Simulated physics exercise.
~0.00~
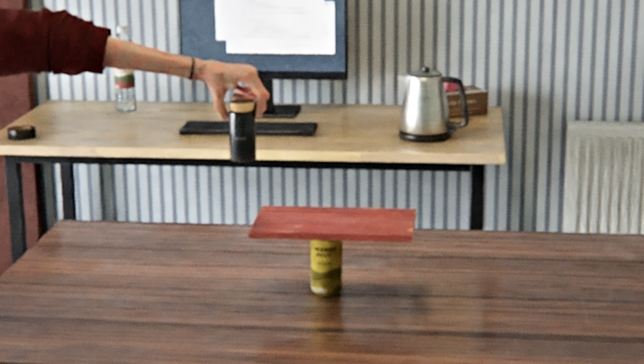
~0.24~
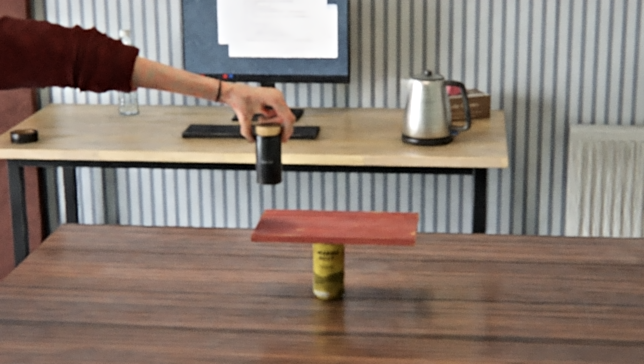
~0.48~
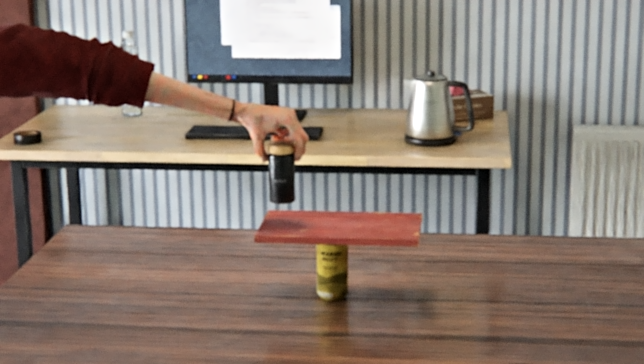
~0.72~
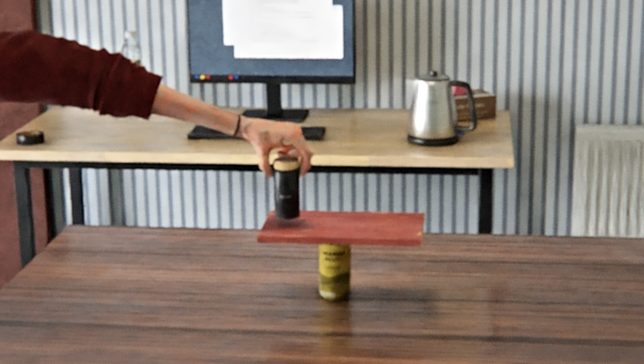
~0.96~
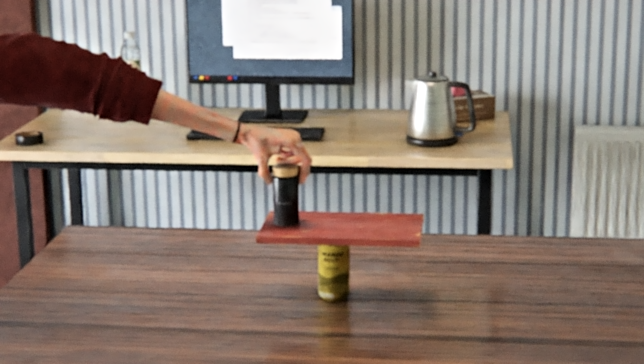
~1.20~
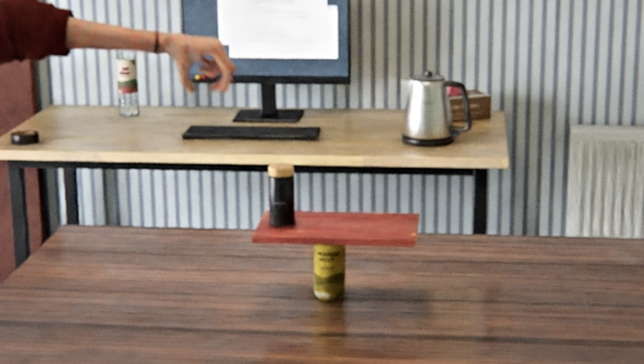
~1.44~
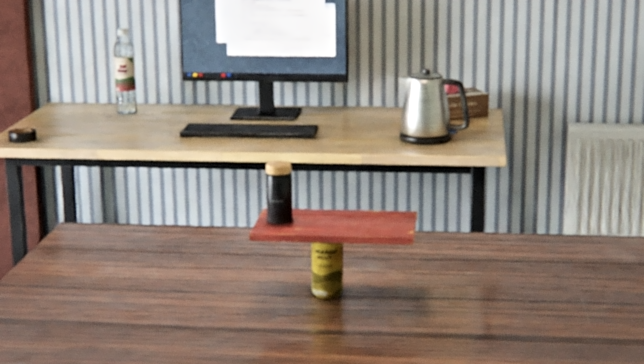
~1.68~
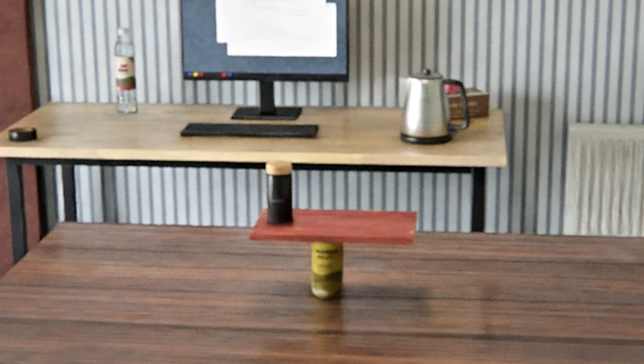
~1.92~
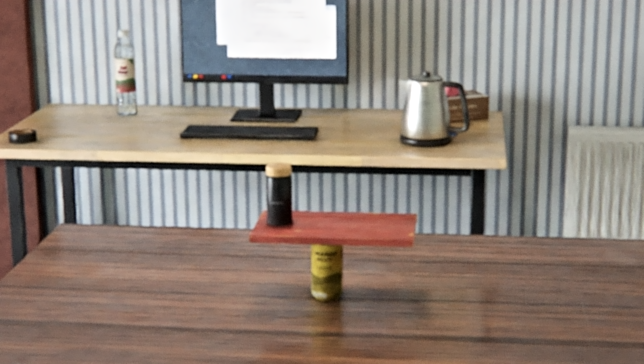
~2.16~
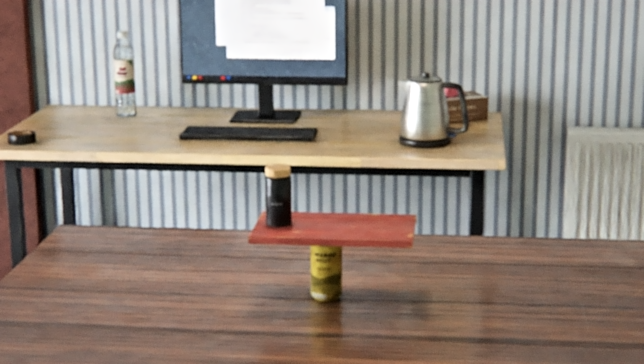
Hand lowering a black shaker onto the left end of a red board balanced on a yellow can, withdrawing, the stack holding.
